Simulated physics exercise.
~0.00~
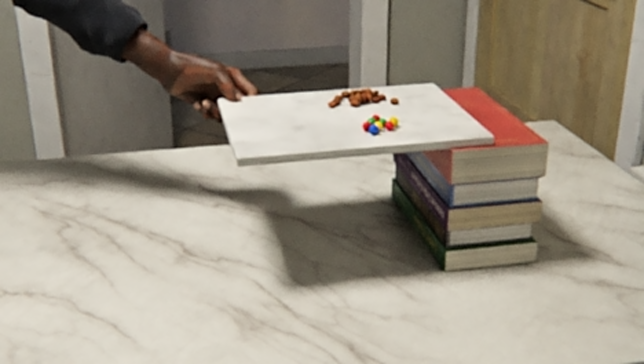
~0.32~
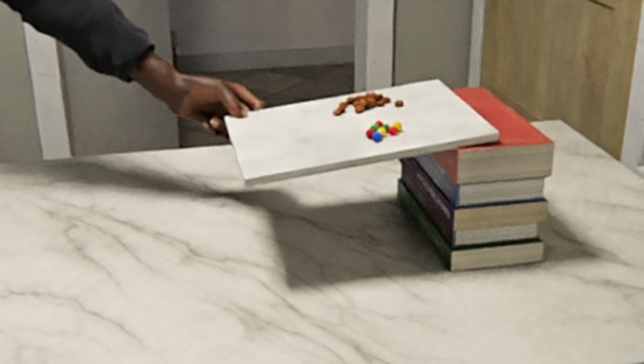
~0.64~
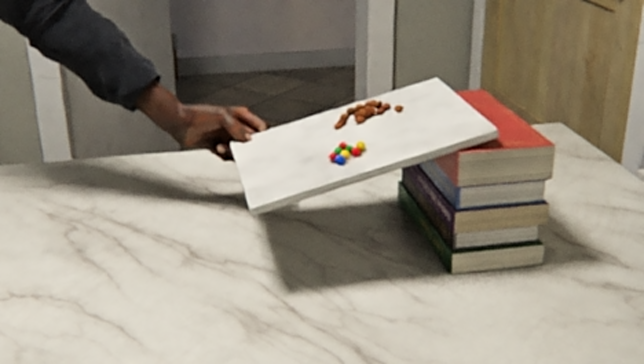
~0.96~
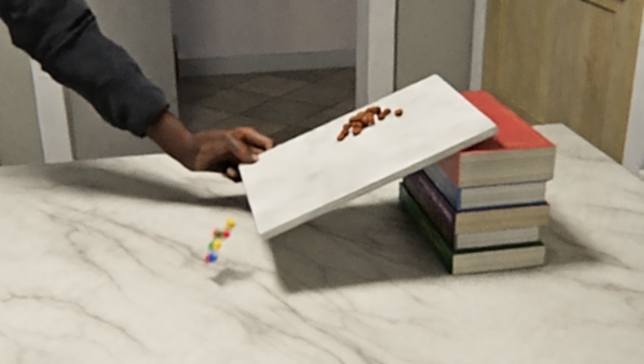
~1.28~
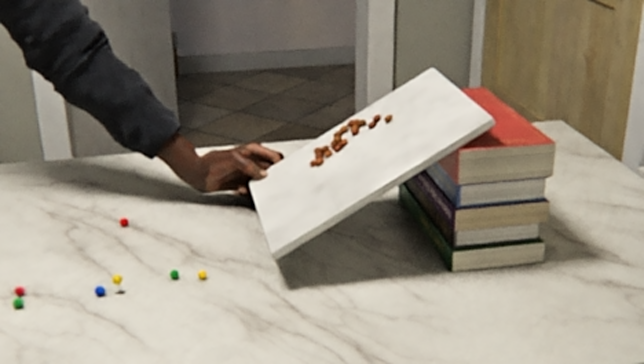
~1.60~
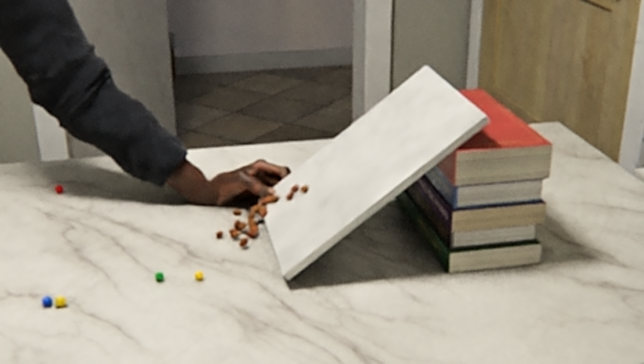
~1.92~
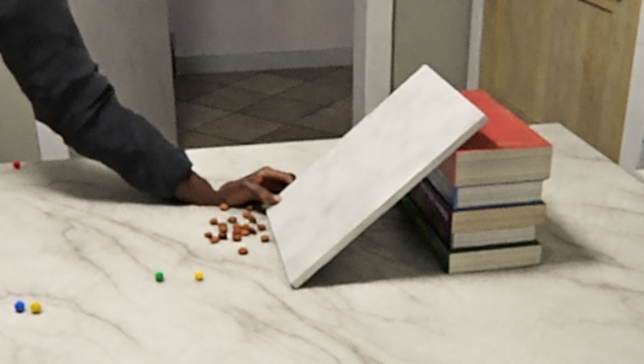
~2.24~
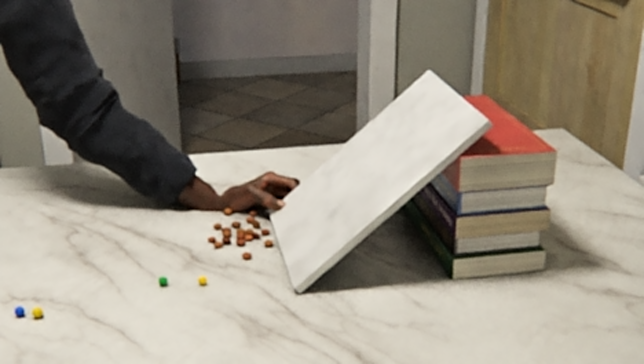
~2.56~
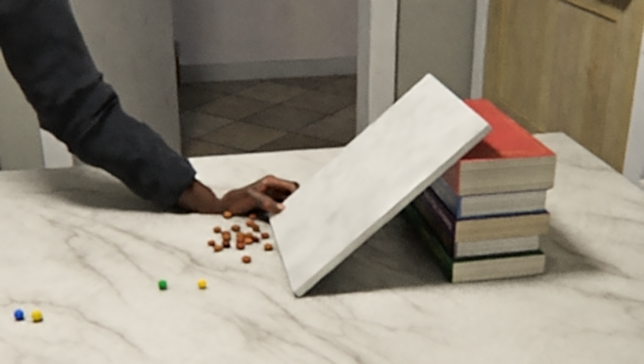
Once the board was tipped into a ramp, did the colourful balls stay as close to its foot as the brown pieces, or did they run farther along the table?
The colourful balls ran farther along the table, scattering well off to the left, while the brown pieces came to rest close to the foot of the board.
